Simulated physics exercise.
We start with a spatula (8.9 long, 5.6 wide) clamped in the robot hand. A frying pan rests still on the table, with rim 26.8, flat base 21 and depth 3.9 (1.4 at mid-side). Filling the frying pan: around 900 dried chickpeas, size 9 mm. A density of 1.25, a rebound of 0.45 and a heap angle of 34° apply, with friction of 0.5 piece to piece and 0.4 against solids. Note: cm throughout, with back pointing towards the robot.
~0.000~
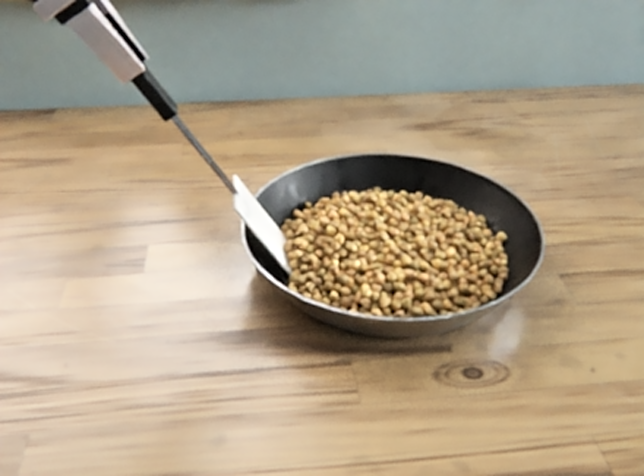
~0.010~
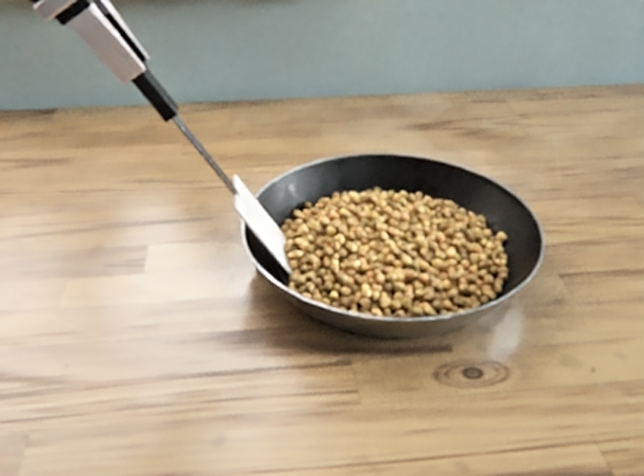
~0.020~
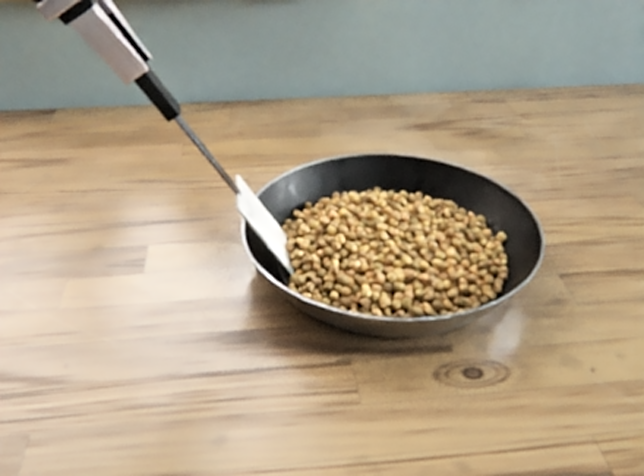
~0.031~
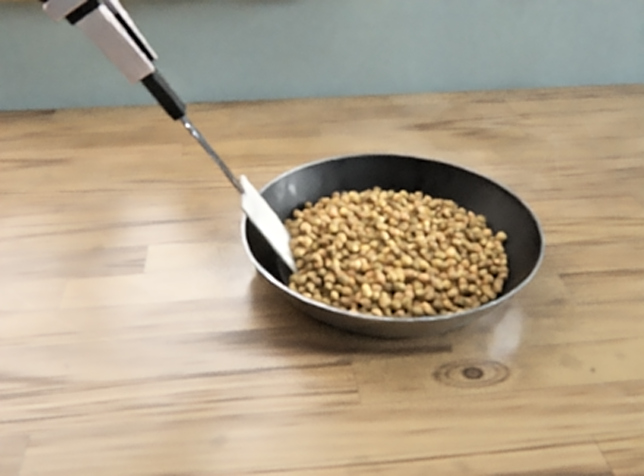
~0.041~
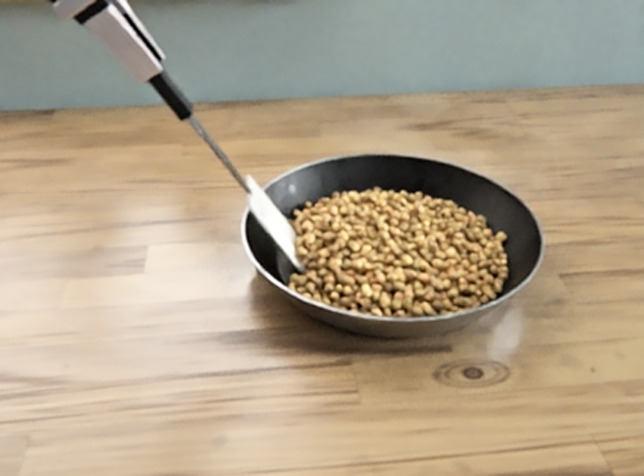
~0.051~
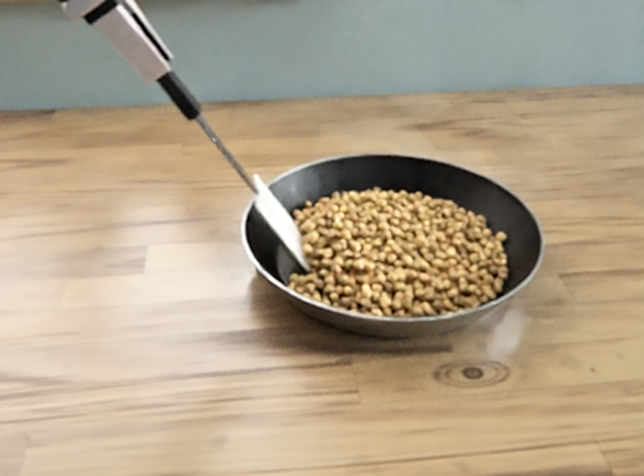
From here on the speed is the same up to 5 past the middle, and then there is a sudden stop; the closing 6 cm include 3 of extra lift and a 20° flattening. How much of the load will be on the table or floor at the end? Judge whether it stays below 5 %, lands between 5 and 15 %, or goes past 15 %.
It stays below 5 %.
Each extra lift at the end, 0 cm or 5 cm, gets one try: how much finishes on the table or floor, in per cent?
It works out to some 0 per cent for the first setting and some 0 per cent for the second.
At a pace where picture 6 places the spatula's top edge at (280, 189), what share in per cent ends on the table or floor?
Expect some 10 per cent there.
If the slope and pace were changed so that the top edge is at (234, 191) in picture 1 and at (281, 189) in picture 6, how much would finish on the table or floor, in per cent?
Roughly 10 percent ends up there.
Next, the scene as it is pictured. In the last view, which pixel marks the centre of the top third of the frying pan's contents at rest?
Look near (452, 236).
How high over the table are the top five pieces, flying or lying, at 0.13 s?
Somewhere near 4 cm, I'd say.
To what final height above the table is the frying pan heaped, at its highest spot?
Height at the end: Around 3.5 cm.
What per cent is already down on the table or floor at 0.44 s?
0 %.
After 0.13 s, sloping 59°, highest piece 5 above the table; 900 in the frying pan.
After 0.21 s, sloping 51°, highest piece 5 above the table; 900 in the frying pan.
After 0.44 s, sloping 39°, highest piece 3 above the table; 900 in the frying pan.
After 1.49 s, sloping 39°, highest piece 3 above the table; 900 in the frying pan.
In the end, 900 in the frying pan. That is 0 % on the table or floor.
